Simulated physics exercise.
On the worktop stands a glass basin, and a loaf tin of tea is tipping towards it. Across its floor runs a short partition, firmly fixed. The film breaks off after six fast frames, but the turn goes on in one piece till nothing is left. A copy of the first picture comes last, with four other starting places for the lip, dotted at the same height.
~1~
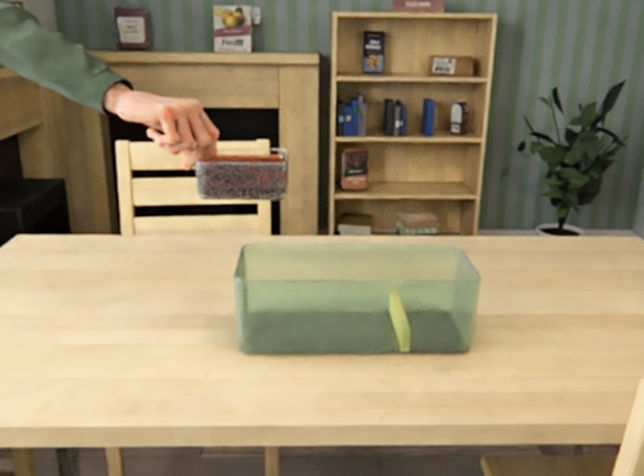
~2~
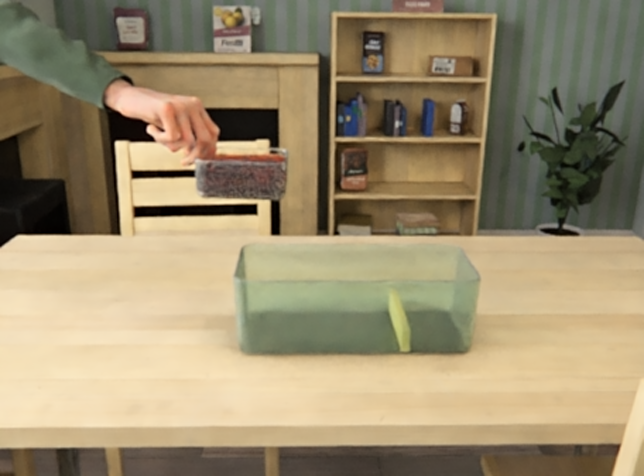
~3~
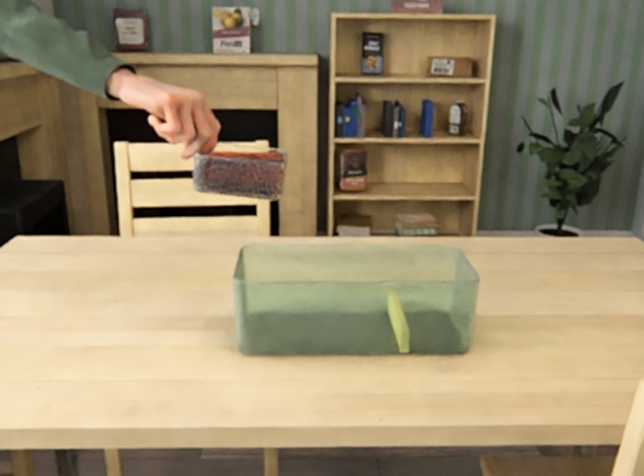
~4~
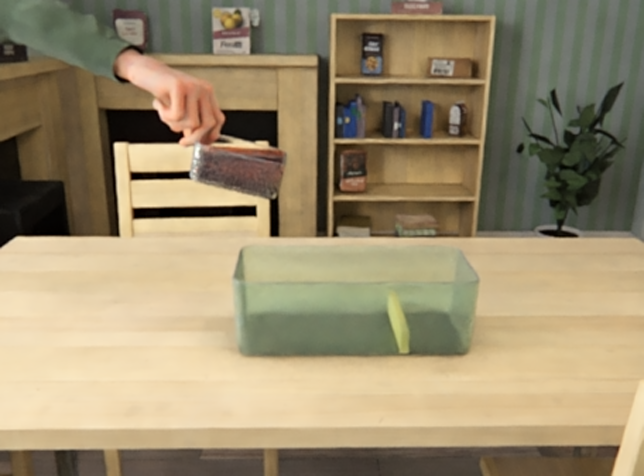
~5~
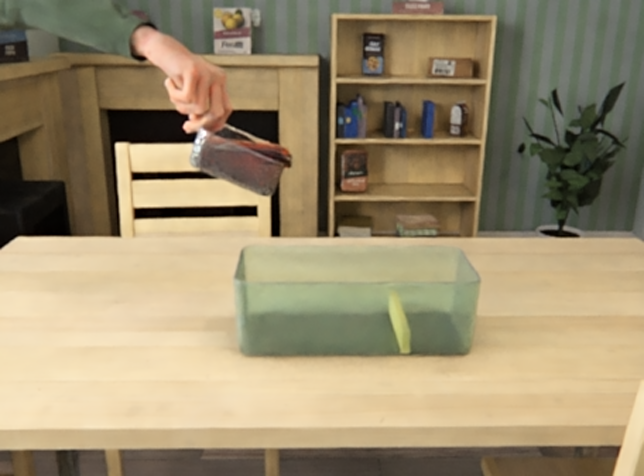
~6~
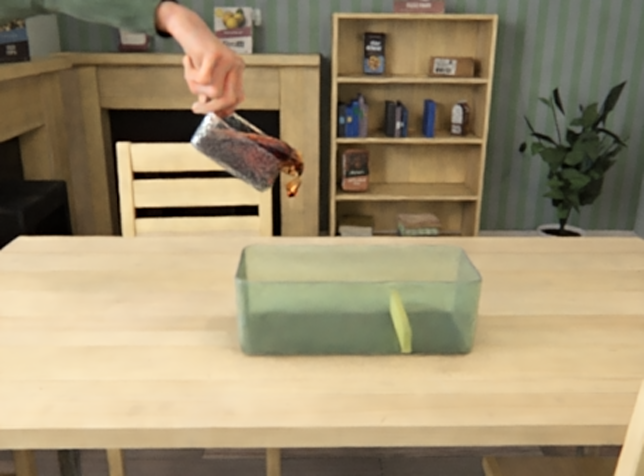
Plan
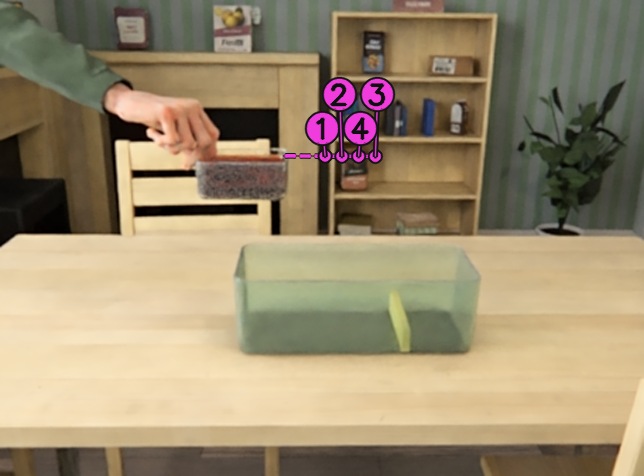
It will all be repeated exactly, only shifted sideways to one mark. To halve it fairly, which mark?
Dot 1.
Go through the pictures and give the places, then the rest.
In the first picture, upright, lip at (285, 155); basin from (239, 350) to (471, 350); top of the wall at (399, 308); nothing has left yet.
In the second picture, upright, lip at (285, 156); nothing has left yet.
In the third picture, tipped about 6°, lip at (284, 157); nothing has left yet.
In the fourth picture, tipped about 14°, lip at (284, 157); nothing has left yet.
In the fifth picture, tipped about 23°, lip at (285, 157); tea is over the lip, down to (289, 162).
In the sixth picture, tipped about 35°, lip at (286, 157); tea is over the lip, down to (293, 191).
On the marked copy, 1 at (325, 156); 2 at (341, 156); 3 at (375, 156); 4 at (358, 156).
Choosing 1, about 48 % ends left of the wall and 50 % right of it.
Choosing 2, about 33 % ends left of the wall and 65 % right of it.
Choosing 3, about 40 % ends left of the wall and 59 % right of it.
Choosing 4, about 23 % ends left of the wall and 76 % right of it.
